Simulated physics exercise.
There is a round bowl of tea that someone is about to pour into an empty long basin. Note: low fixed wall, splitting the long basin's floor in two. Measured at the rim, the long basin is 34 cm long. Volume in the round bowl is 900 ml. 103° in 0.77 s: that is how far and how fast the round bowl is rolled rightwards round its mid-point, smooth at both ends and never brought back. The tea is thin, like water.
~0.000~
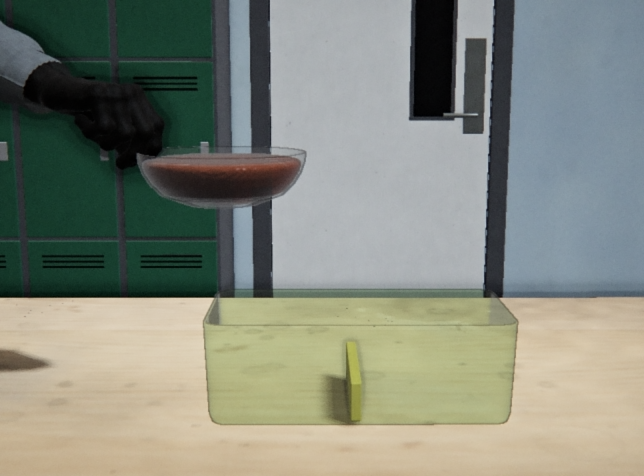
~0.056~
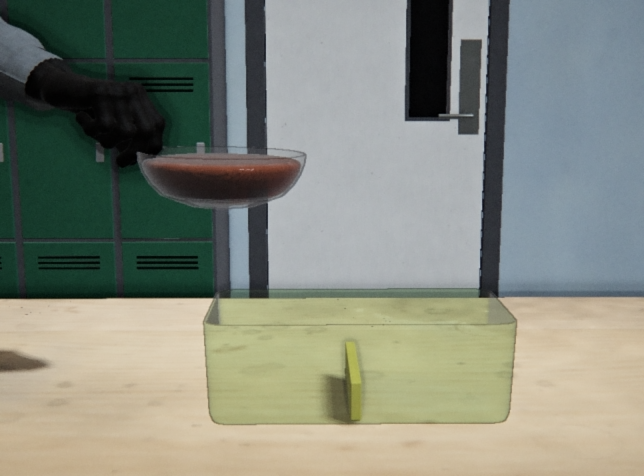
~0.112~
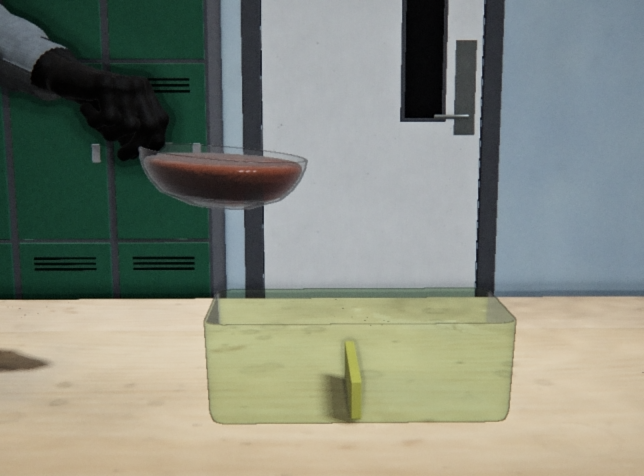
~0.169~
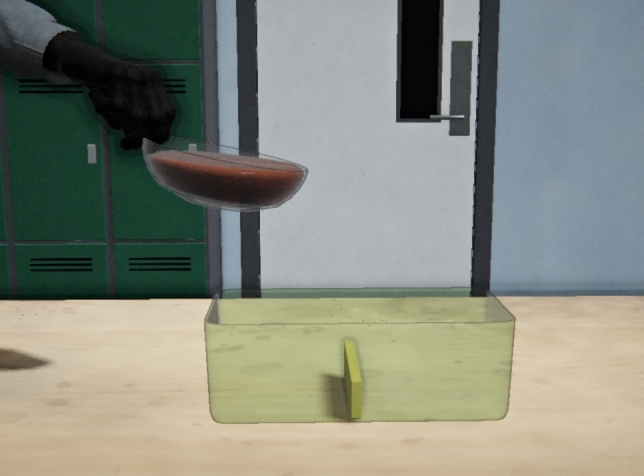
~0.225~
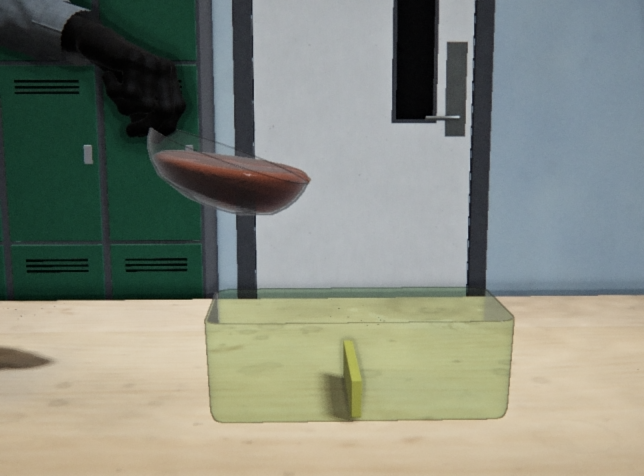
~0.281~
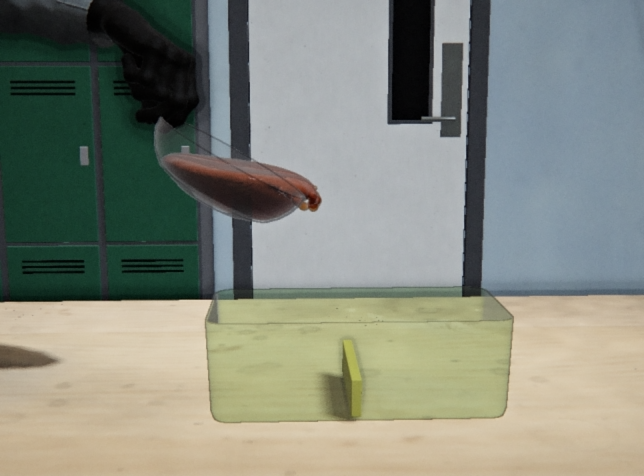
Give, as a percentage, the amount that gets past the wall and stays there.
Past the wall: About 52 %.
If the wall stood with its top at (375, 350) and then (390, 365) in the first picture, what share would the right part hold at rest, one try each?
I'd say 20 percent on the first go, 15 percent on the next.
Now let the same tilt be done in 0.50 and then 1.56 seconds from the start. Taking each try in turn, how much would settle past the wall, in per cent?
Roughly 35 per cent the first time and 65 per cent the second.
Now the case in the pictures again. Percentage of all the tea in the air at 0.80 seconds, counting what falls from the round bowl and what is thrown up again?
Around 12 percent of the liquid.
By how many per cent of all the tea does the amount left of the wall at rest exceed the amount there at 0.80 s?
Roughly 3 per cent.
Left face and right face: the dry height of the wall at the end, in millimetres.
Left 28 mm, right 26 mm.
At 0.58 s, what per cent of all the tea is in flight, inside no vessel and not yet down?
Near 28 per cent at that moment.
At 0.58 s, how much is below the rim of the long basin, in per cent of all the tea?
68 %, roughly.
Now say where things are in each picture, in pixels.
It leans 0°; its right rim is at (305, 154); the tea meets the walls at (144, 160) and (302, 160); the long basin's rim runs from (211, 308) to (504, 307); the wall's top is at (353, 362), in the first frame.
It leans 1°; its right rim is at (305, 156); the tea meets the walls at (144, 159) and (301, 162), in the second frame.
It leans 5°; its right rim is at (306, 162); the tea meets the walls at (146, 156) and (304, 165), in the third frame.
It leans 12°; its right rim is at (307, 172); the tea meets the walls at (149, 155) and (305, 169), in the fourth frame.
It leans 20°; its right rim is at (307, 184); the tea meets the walls at (155, 153) and (299, 175); 3 per cent is over the edge, in the fifth frame.
It leans 30°; its right rim is at (304, 199); the tea meets the walls at (163, 156) and (285, 181); 12 per cent is over the edge, in the sixth frame.
Then, 0.58 s in, the tilt is 88° and 4 per cent is still to pour, 20 is left of the wall and 49 right of it.
Then, 0.80 s in, the tilt is 103° and 0 per cent is still to pour, 40 is left of the wall and 47 right of it.
Then, 1.02 s in, the tilt is 103° and 0 per cent is still to pour, 43 is left of the wall and 52 right of it.
Then, 1.27 s in, the tilt is 103° and 0 per cent is still to pour, 43 is left of the wall and 52 right of it.
Finally, 43 per cent lies left of the wall, 52 right of it and 5 outside.
